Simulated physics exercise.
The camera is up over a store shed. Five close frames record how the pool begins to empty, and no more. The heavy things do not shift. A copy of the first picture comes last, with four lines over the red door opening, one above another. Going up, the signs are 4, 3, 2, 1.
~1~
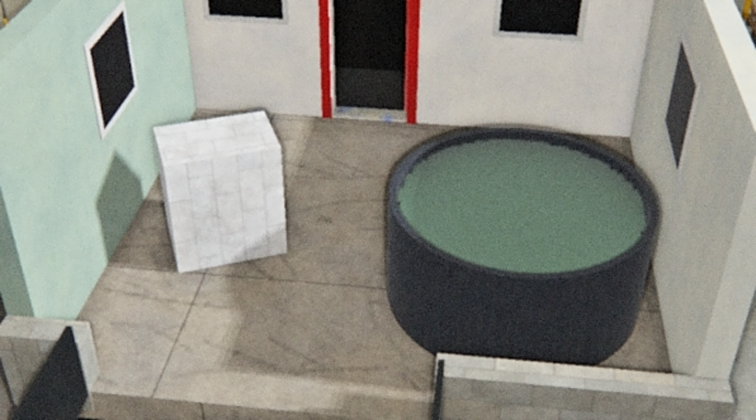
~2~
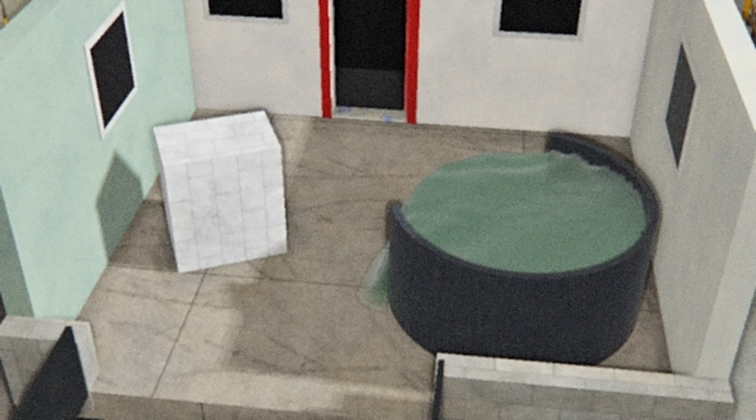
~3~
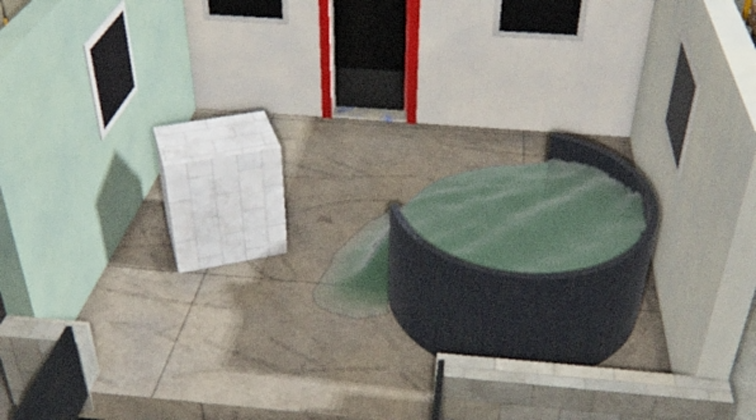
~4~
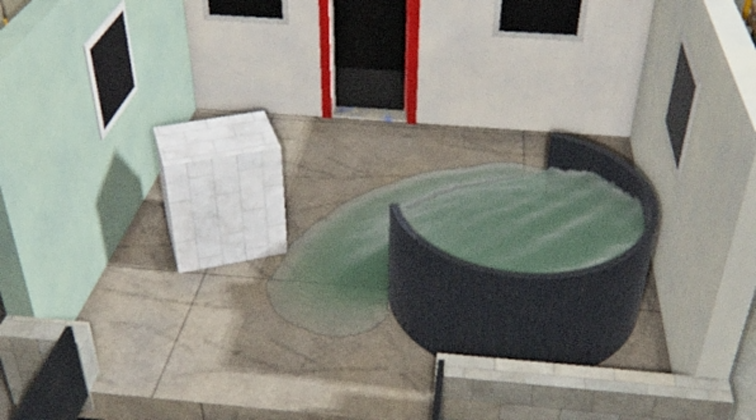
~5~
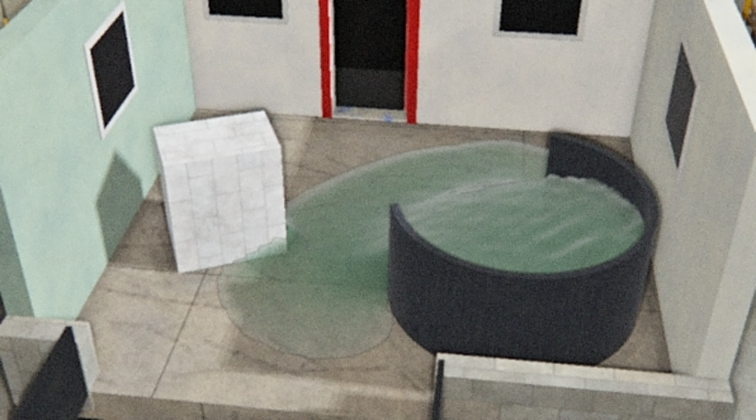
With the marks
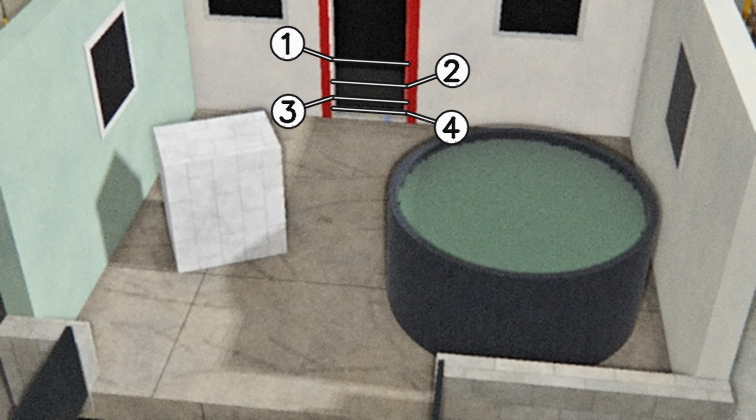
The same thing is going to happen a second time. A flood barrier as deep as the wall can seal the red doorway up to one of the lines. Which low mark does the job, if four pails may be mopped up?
Use mark 2.
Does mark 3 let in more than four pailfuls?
Yes.
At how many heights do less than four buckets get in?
Two of the four.
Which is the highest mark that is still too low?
That is mark 3.
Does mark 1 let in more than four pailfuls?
No, not at all.
In white, 1 at (369, 61); 2 at (369, 83); 3 at (369, 99); 4 at (369, 110); from the bottom up 4, 3, 2, 1.
Choosing 1, nothing gets over.
Choosing 2, a splash gets over, under a bucket.
Choosing 3, about 9 bucketfuls get in.
Choosing 4, dozens of bucketfuls pour in.
